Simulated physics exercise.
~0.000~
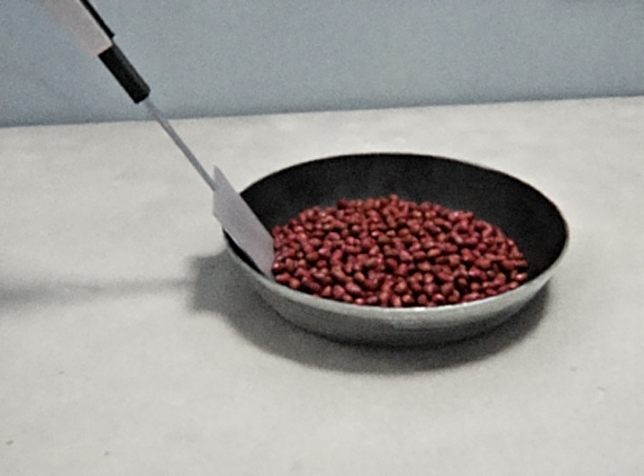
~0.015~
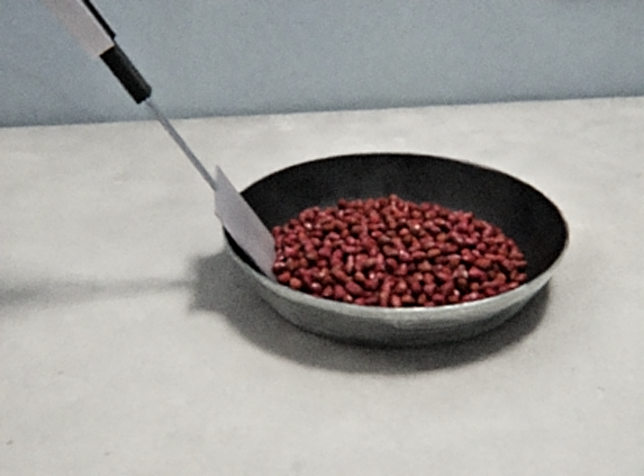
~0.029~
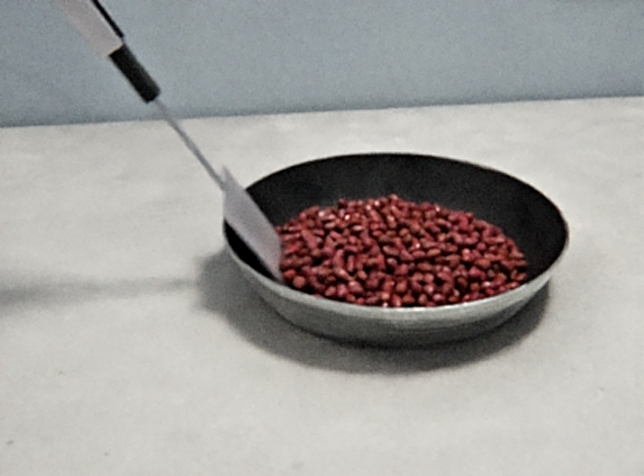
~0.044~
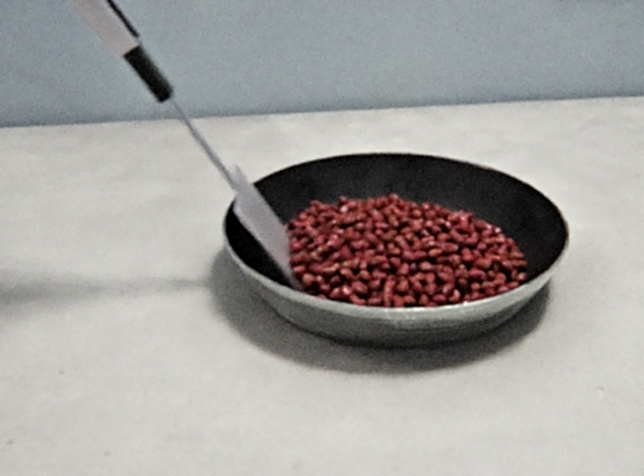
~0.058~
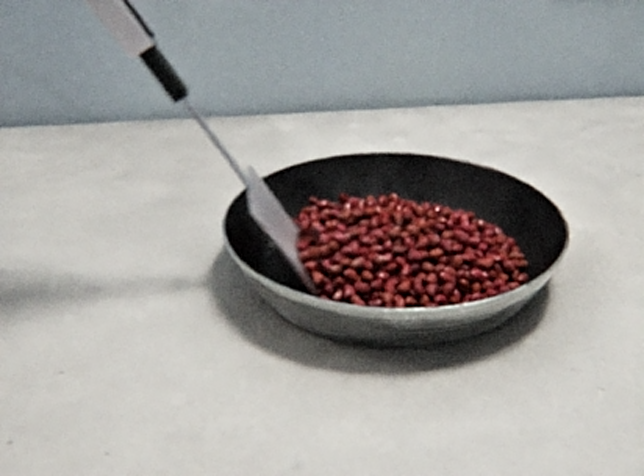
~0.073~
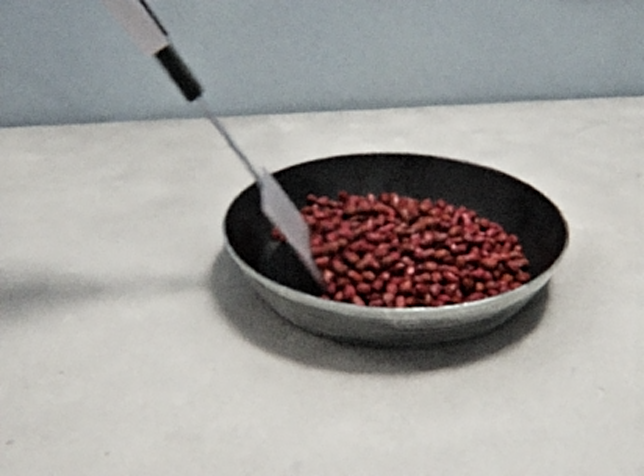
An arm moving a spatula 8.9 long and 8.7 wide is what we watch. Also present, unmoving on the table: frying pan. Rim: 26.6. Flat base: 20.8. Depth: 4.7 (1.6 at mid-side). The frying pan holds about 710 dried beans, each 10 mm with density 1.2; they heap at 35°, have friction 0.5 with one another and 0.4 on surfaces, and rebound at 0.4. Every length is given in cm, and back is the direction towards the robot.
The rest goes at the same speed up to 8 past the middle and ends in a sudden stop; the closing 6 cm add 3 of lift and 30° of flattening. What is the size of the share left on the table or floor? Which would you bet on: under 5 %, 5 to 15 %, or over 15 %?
I would bet on under 5 %.
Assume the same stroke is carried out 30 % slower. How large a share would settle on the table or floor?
0 %.
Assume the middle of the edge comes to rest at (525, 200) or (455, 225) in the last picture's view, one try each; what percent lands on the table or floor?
Try 1: Approx. 30 %; try 2: Approx. 0 %.
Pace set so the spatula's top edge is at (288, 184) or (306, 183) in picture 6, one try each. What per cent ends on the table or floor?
Estimates: Near 10 %, near 15 %.
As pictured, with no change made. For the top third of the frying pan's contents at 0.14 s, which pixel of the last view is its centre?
(426, 238).
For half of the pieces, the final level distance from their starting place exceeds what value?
Roughly 4 cm.
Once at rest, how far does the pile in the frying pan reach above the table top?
Close to 6.0 centimetres high.
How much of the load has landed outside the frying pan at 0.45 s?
It is near 2 percent.
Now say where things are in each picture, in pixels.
The first picture shows spatula top edge at (214, 187), sloping 59°; upper third of the load around (387, 248), from x 275 to 520, top at y 200; 714 in the frying pan.
The second picture shows spatula top edge at (216, 187), sloping 59°; upper third of the load around (387, 248), from x 275 to 520, top at y 200.
The third picture shows spatula top edge at (223, 187), sloping 59°; upper third of the load around (383, 248), from x 275 to 520, top at y 200.
The fourth picture shows spatula top edge at (236, 187), sloping 59°; upper third of the load around (378, 247), from x 275 to 520, top at y 200.
The fifth picture shows spatula top edge at (250, 186), sloping 59°; upper third of the load around (382, 243), from x 275 to 525, top at y 200.
The sixth picture shows spatula top edge at (263, 186), sloping 59°; upper third of the load around (390, 241), from x 275 to 525, top at y 200; 714 in the frying pan.
By 0.14 s, sloping 59°, highest piece 4 above the table; 714 in the frying pan.
By 0.21 s, sloping 48°, highest piece 5 above the table; 714 in the frying pan.
By 0.45 s, sloping 29°, highest piece 6 above the table; 697 in the frying pan, 14 on the table or floor, 3 on the blade or in flight.
By 1.50 s, sloping 29°, highest piece 6 above the table; 697 in the frying pan, 17 on the table or floor.
Final count, 697 in the frying pan, 17 on the table or floor. That is 2 % on the table or floor.
